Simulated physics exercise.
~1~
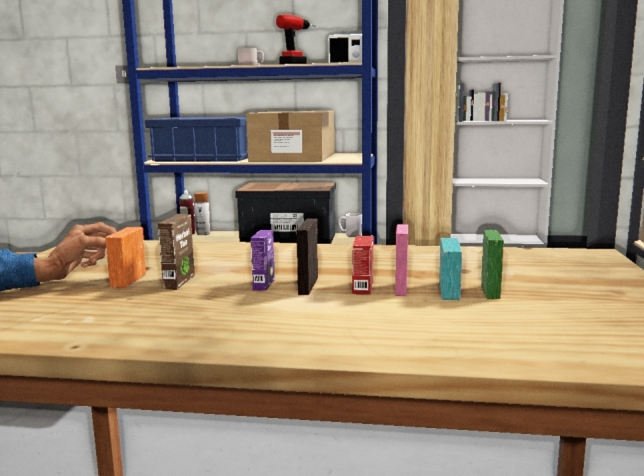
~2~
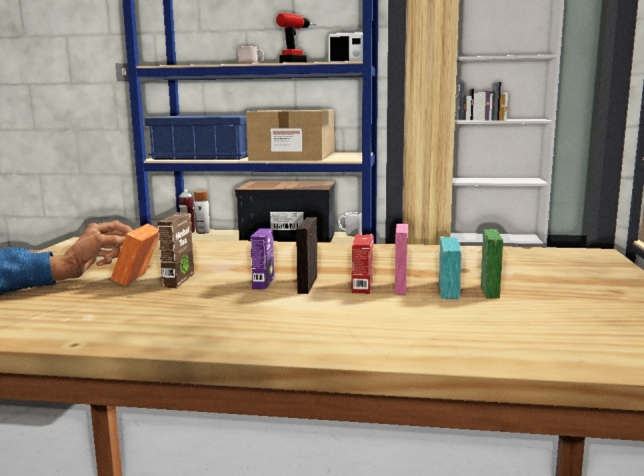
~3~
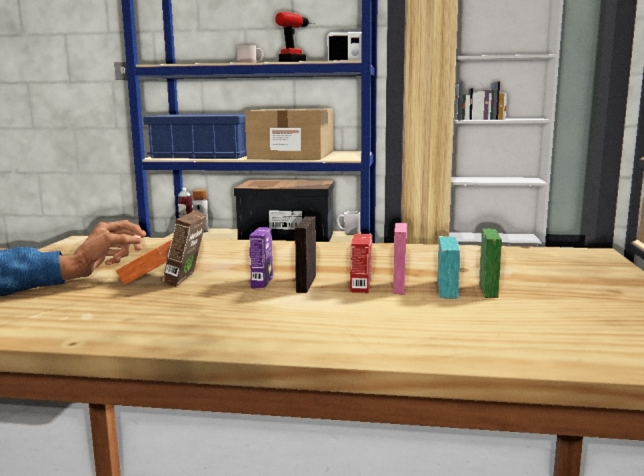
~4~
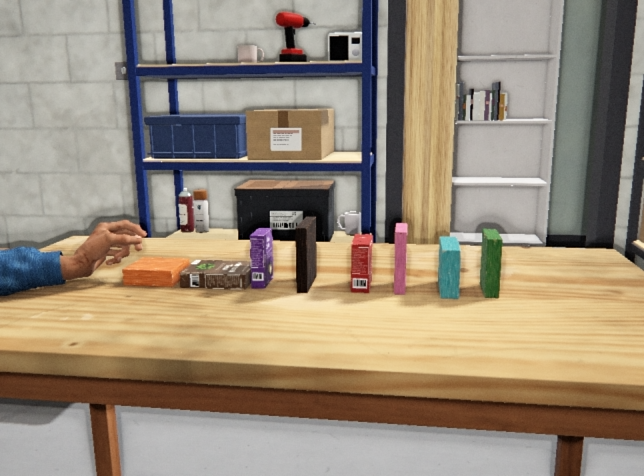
The clip opens on eight upright blocks and packets spaced in a line across a wooden table, with a hand beside the orange board at the left end. The hand tips the orange board to the right, towards the brown packet. As the board drops lower, the brown packet begins to lean to the right, while the hand stays behind at the left. Both then topple onto the tabletop, the brown packet ending just short of the purple one. The purple, black, red, pink, turquoise and green pieces are all still standing at the end.
